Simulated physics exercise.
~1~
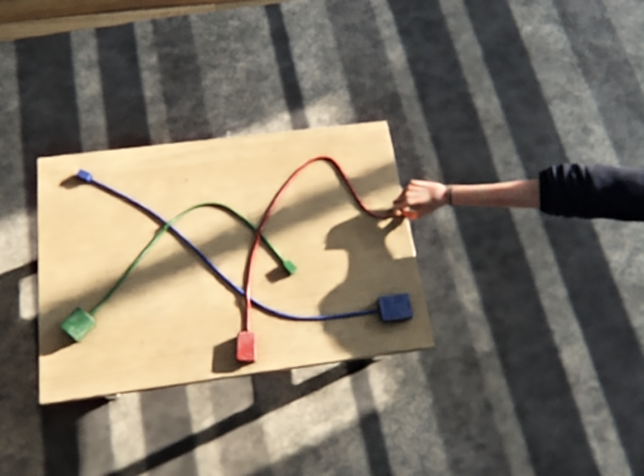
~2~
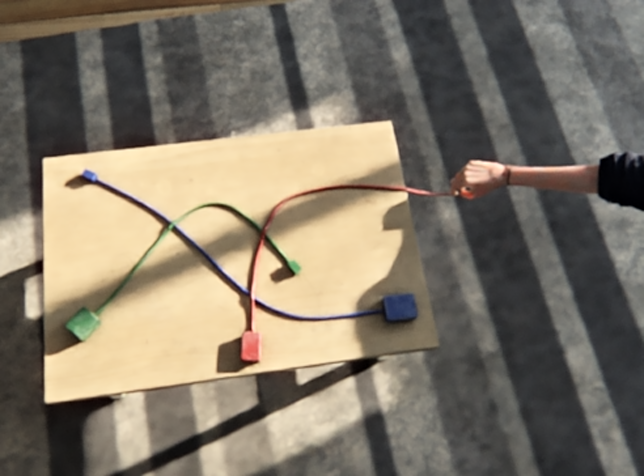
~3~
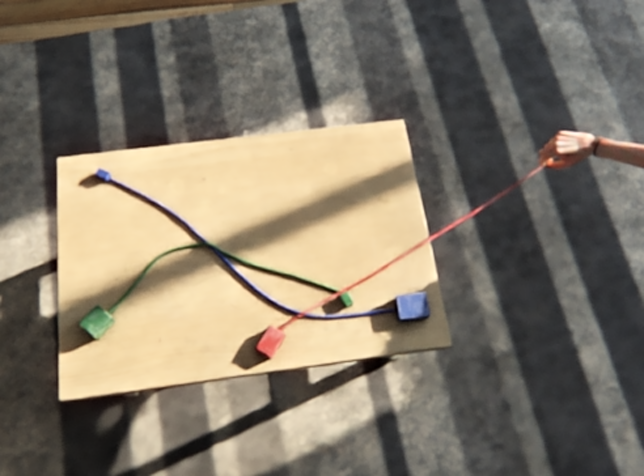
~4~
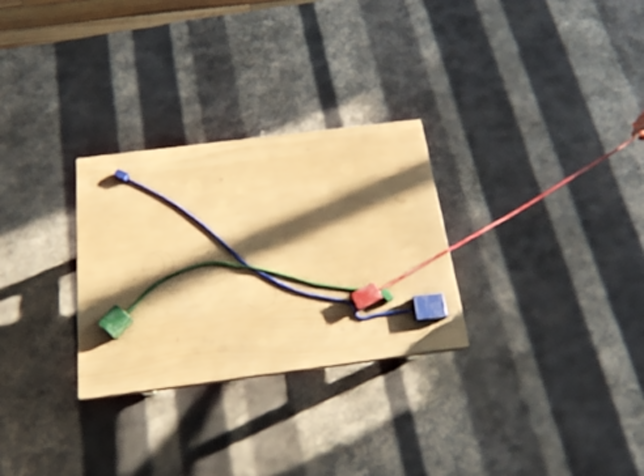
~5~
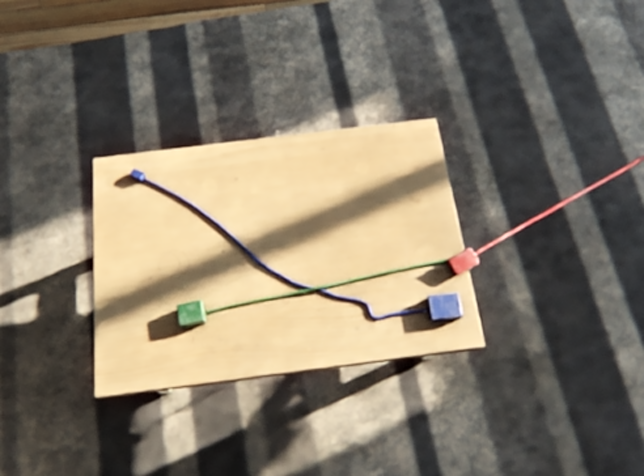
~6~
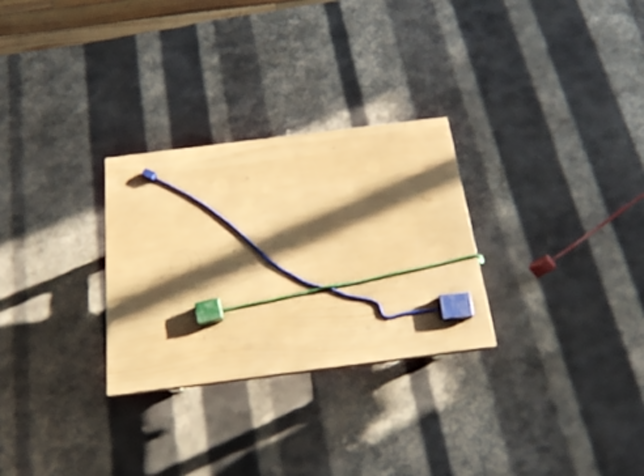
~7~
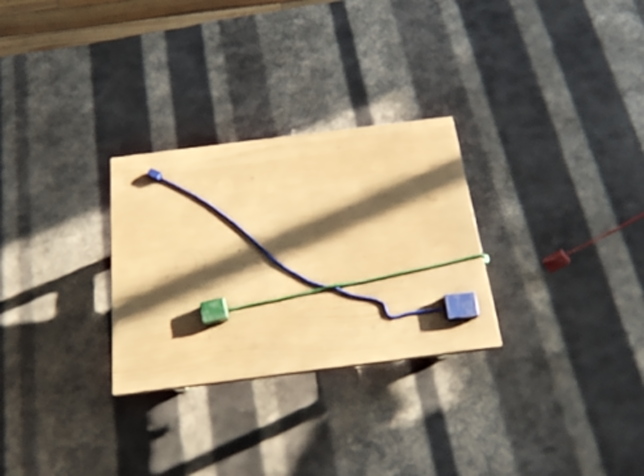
A hand pulled the red cable rightwards across a desk of crossing cables, its block catching the green cable and dragging it along until the red block went over the edge, leaving the green cable stretched straight to the side and the blue block still in place.
